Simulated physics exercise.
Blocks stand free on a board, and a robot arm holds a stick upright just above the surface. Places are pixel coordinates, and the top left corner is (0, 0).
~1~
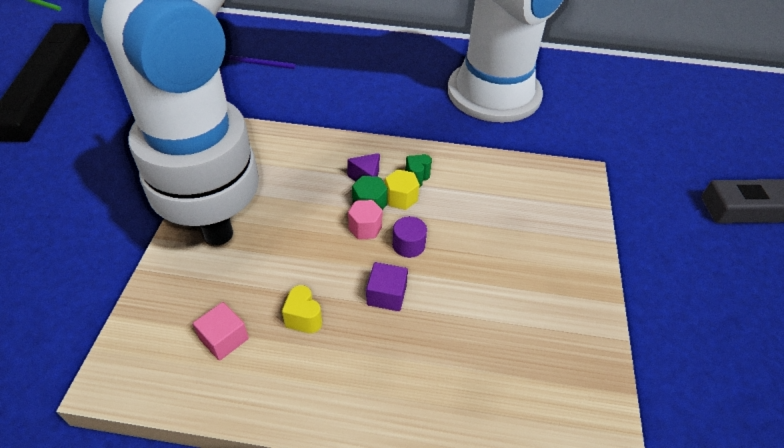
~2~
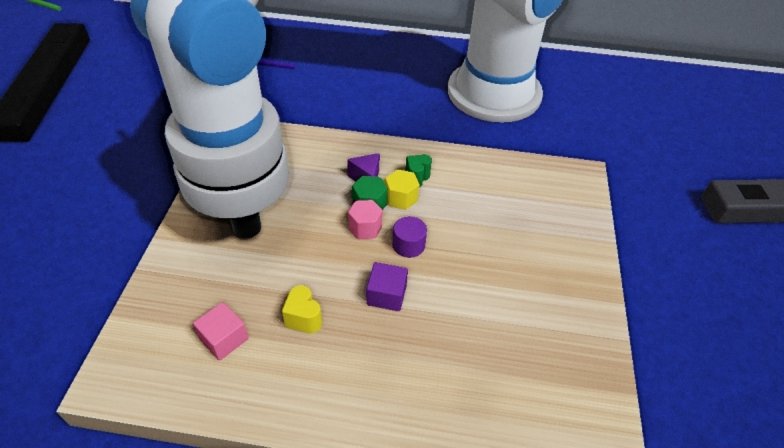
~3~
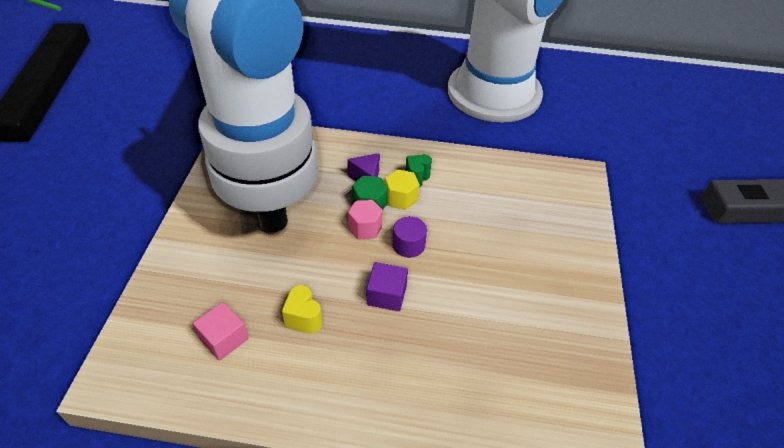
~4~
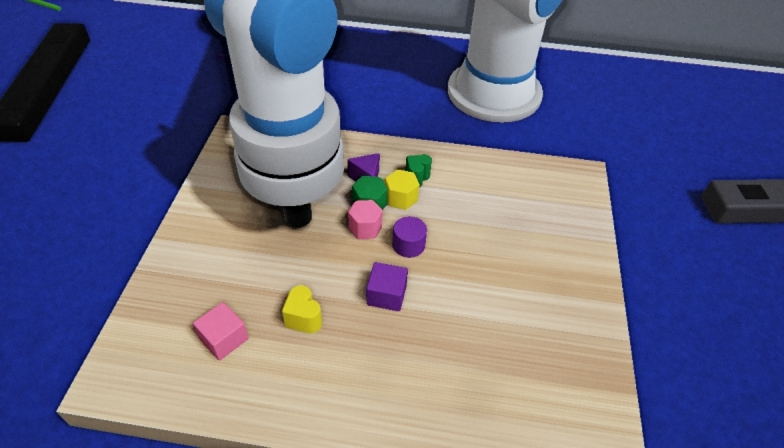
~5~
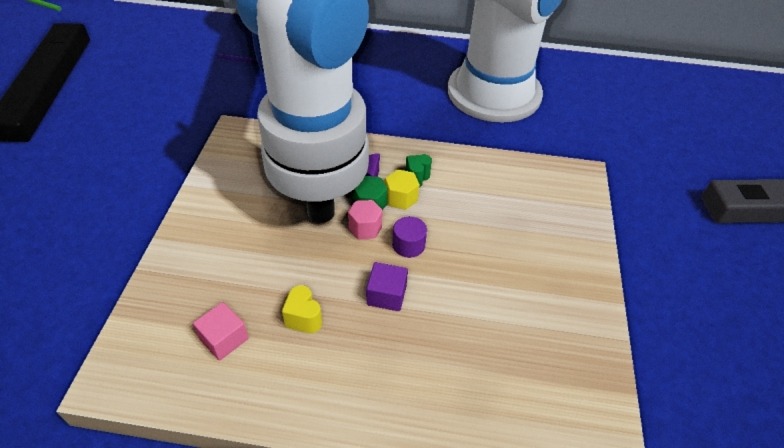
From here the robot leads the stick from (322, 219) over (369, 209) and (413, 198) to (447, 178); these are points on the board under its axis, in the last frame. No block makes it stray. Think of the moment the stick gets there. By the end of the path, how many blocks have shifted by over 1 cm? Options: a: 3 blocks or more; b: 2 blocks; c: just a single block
a (3 blocks or more)
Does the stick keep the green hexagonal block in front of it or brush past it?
Ahead to the end.
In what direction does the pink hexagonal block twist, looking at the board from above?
From above, it turns clockwise.
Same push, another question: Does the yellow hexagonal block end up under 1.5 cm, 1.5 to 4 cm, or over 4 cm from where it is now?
The block shifts more than 4 cm.
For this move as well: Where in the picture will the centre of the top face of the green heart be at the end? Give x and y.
(432, 149)
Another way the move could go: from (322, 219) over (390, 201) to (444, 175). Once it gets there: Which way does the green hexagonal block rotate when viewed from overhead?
Clockwise, from overhead.
What follows on the original path. One third of the way, stick (369, 204); pink hexagonal block (377, 212), turned 45° clockwise; green hexagonal block (395, 182); yellow hexagonal block (425, 176); green heart (424, 156), turned 50° anticlockwise.
Two thirds of the way, stick (414, 193); pink hexagonal block (377, 212), turned 50° clockwise; green hexagonal block (439, 171); yellow hexagonal block (467, 163); green heart (431, 152), turned 100° anticlockwise.
At the end, stick (448, 173); pink hexagonal block (377, 212), turned 50° clockwise; green hexagonal block (474, 154); yellow hexagonal block (503, 151); green heart (432, 149), turned 120° anticlockwise.
